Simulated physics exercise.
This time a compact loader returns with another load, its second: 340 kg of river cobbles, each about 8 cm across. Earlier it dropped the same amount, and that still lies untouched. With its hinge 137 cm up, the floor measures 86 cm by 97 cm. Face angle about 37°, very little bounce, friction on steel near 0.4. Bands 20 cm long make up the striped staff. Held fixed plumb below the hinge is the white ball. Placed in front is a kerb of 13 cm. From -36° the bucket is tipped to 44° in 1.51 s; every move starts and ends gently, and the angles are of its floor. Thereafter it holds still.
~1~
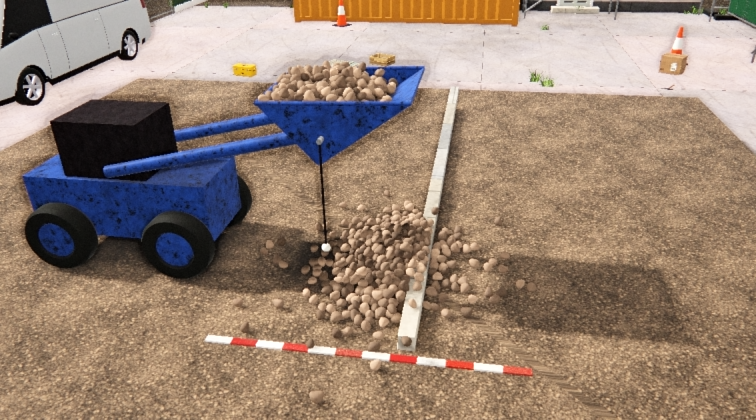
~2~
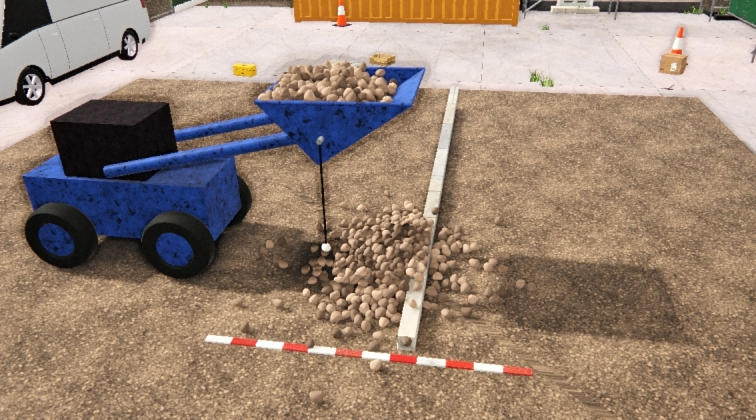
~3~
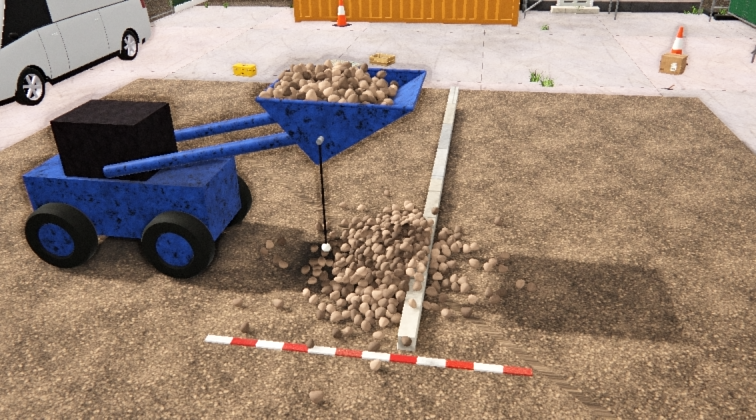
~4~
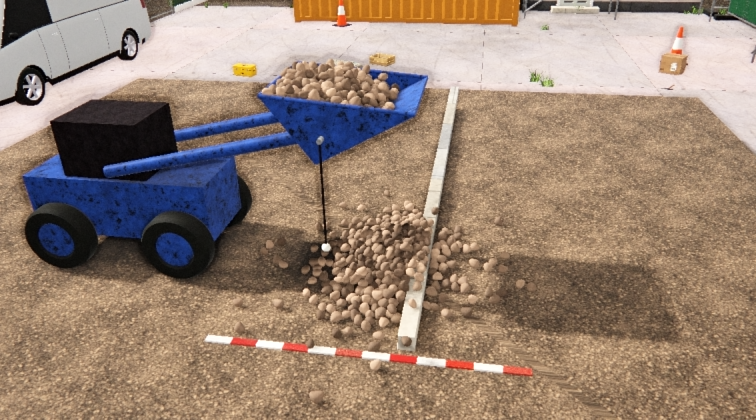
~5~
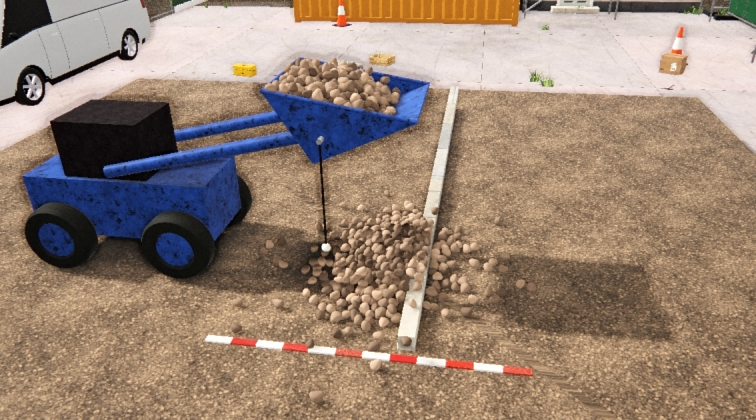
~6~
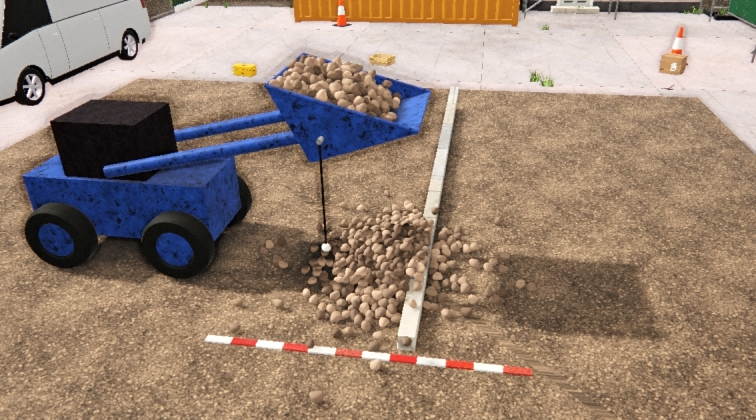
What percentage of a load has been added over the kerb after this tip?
88 %.
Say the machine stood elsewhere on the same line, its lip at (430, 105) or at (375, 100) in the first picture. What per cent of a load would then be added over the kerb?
I'd say close to 95 per cent for one and close to 55 per cent for the other, in that order.
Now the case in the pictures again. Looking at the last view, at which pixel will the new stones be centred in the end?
In the last view, about pixel (471, 264).
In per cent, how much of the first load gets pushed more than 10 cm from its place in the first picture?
Some 10 percent, give or take.
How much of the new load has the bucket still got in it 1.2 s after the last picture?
Close to 25 per cent of the load.
Then, 0.7 s after the last picture the floor is at 31°; in per cent of one load, 93 in the bucket, 97 on this side of the kerb, 10 over the kerb; the foremost stones are at (506, 270).
Then, 1.2 s after the last picture the floor is at 44°; in per cent of one load, 23 in the bucket, 127 on this side of the kerb, 51 over the kerb; the foremost stones are at (512, 274).
Then, 1.5 s after the last picture the floor is at 44°; in per cent of one load, 0 in the bucket, 113 on this side of the kerb, 87 over the kerb; the foremost stones are at (558, 275).
Then, 4.0 s after the last picture the floor is at 44°; in per cent of one load, 0 in the bucket, 102 on this side of the kerb, 99 over the kerb; the foremost stones are at (609, 259). Net gain over the kerb, 88.
